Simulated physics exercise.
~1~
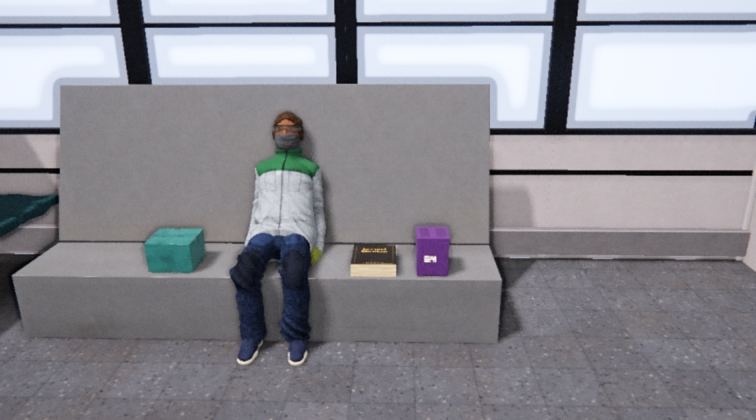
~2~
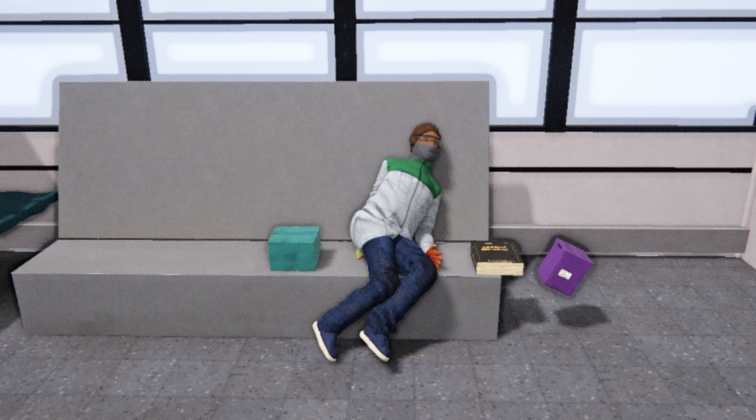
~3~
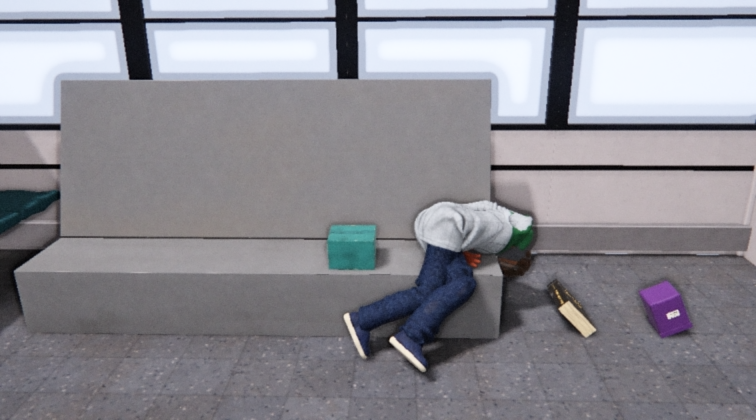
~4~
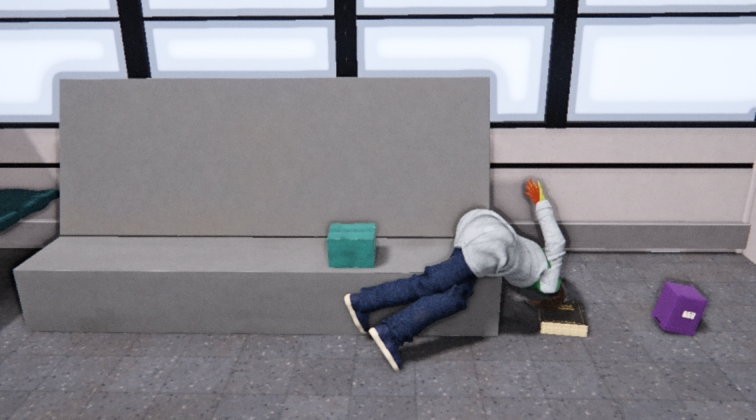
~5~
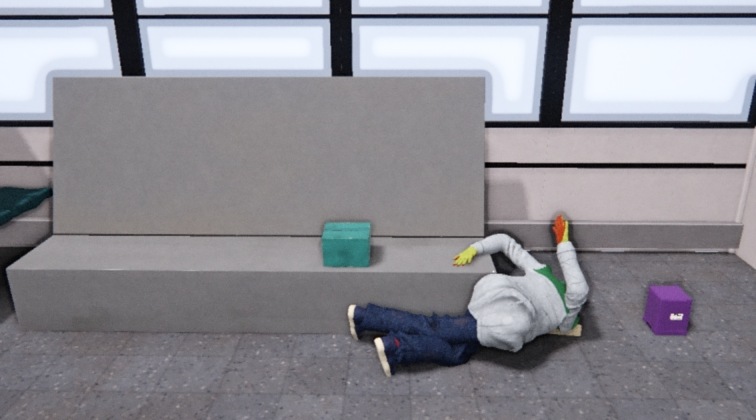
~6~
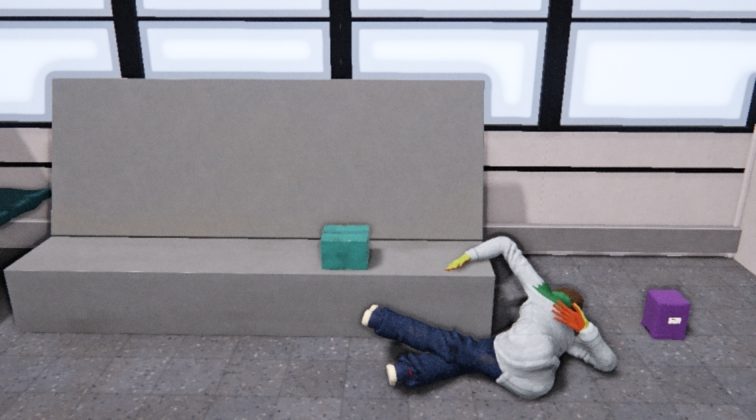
At the start, a limp figure in a green and white jacket and face covering sits on a gray bench, with a teal box to the left and a black book and purple container to the right. Everything slides right, and the figure leans over as the container tips off the bench end. The book drops after it, while the teal box stops on the seat. The figure folds headfirst over the edge, hiding the book, and slumps to the floor. Finally it lies propped against the bench end, one arm on the seat, the container upturned nearby.
